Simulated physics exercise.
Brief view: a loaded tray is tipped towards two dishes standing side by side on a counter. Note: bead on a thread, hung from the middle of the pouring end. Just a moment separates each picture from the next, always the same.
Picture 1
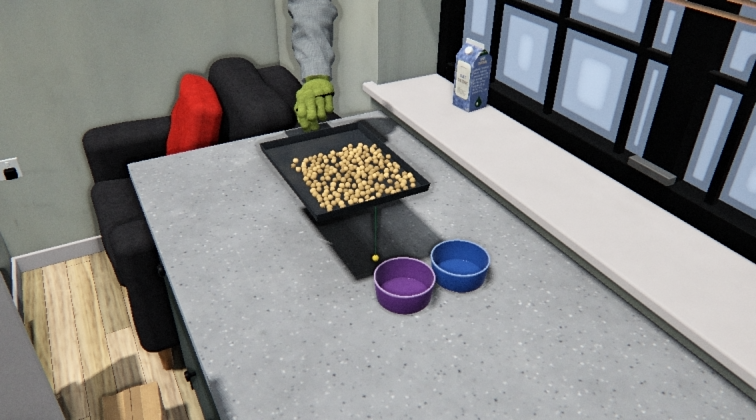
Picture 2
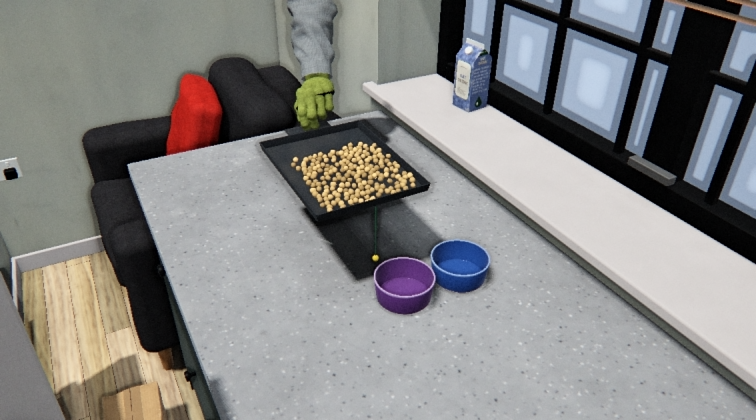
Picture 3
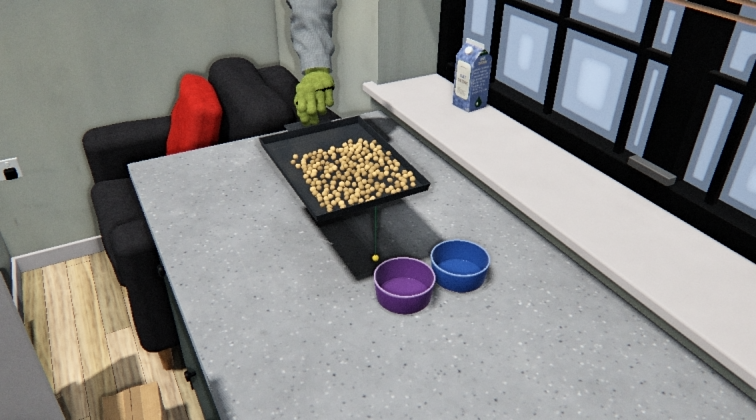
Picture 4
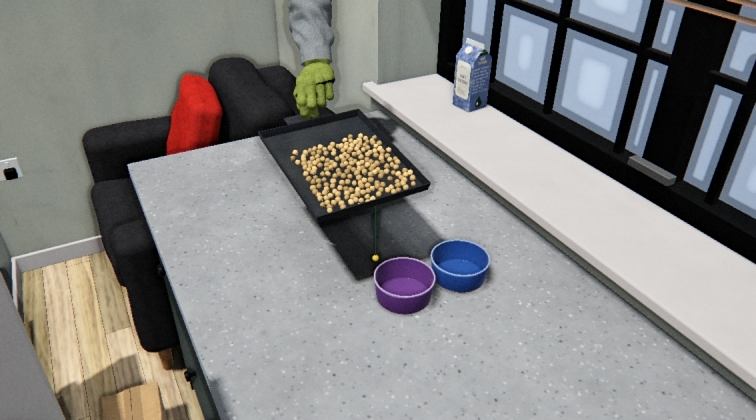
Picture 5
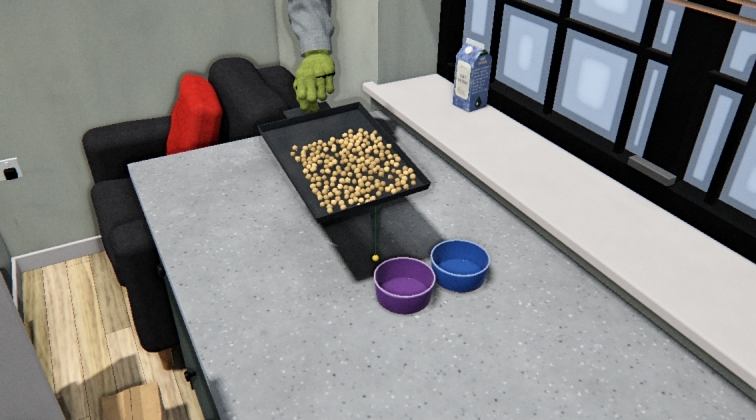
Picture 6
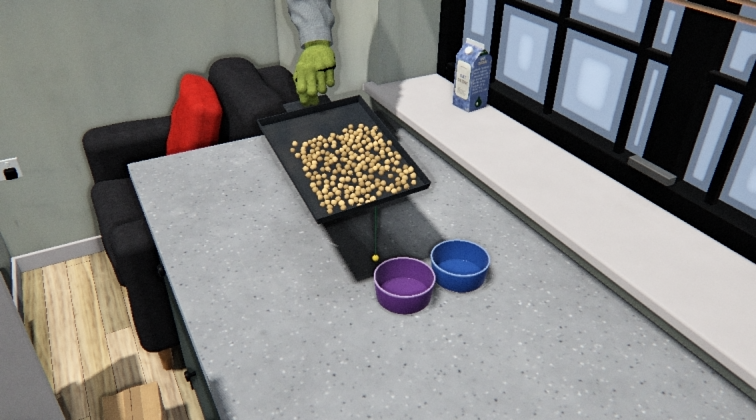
A green-gloved hand slightly tilts a black tray of chickpeas near purple and blue bowls.
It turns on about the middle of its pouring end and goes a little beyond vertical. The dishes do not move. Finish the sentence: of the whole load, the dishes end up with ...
... less than half.
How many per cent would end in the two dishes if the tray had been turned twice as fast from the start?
Estimated share: Some 30%.
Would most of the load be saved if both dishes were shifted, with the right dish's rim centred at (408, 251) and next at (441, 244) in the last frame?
At place one the minor share; at place two the minor share.
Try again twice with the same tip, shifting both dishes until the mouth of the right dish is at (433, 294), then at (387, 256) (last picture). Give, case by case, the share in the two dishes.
Close to 30 in a hundred, then close to 20 in a hundred.
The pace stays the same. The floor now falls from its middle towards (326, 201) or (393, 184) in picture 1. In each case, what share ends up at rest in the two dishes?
The first try gives close to 0 per cent, the second close to 30 per cent.
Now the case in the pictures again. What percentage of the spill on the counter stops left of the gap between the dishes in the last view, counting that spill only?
Close to 90 %.
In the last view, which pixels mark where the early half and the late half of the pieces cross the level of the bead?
The early half goes through (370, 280), the late half through (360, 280).
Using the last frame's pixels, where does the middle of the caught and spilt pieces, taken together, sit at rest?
(372, 309).
Shortly afterwards, tray tipped steeply; all but a few on the tray; only a few in the air.
Next, tray tipped right over; all but a few on the tray; only a few outside both.
Some moments later, tray tipped past a quarter turn; near a third in the left dish; near two thirds outside both.
In the end, tray tipped past a quarter turn; near a third in the left dish; none at all in the right dish; near two thirds outside both.
